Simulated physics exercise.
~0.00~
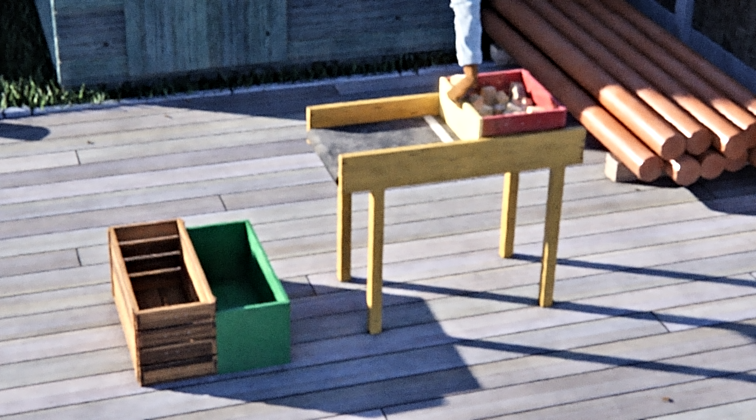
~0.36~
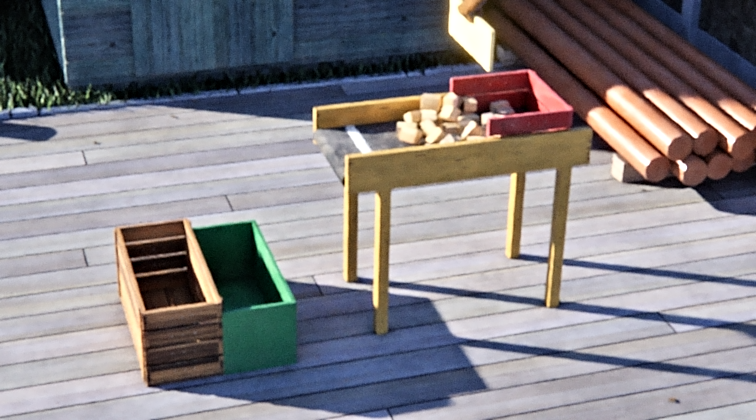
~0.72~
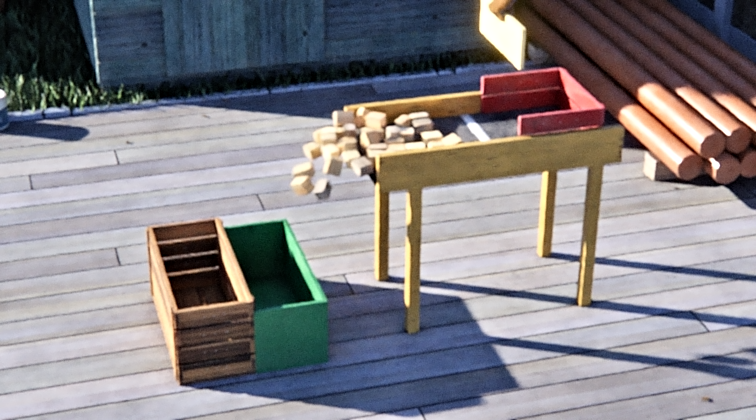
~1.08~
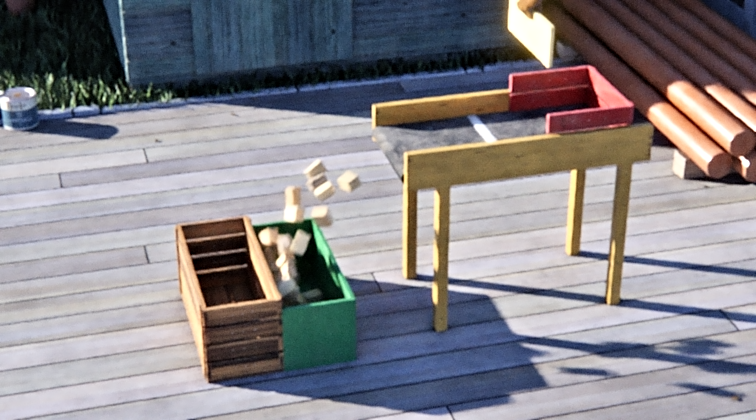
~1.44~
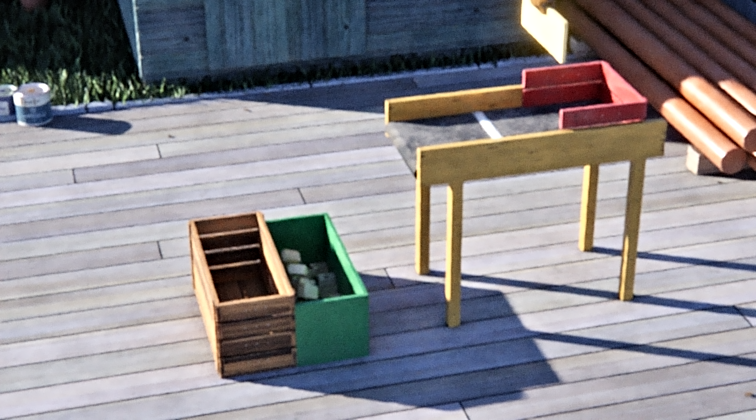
On a sunlit wooden deck, a gate lifted beside a red pen and a heap of small timber blocks rode left along a yellow-sided conveyor, tumbled off its end and landed in the green box, leaving the wooden box beside it empty.
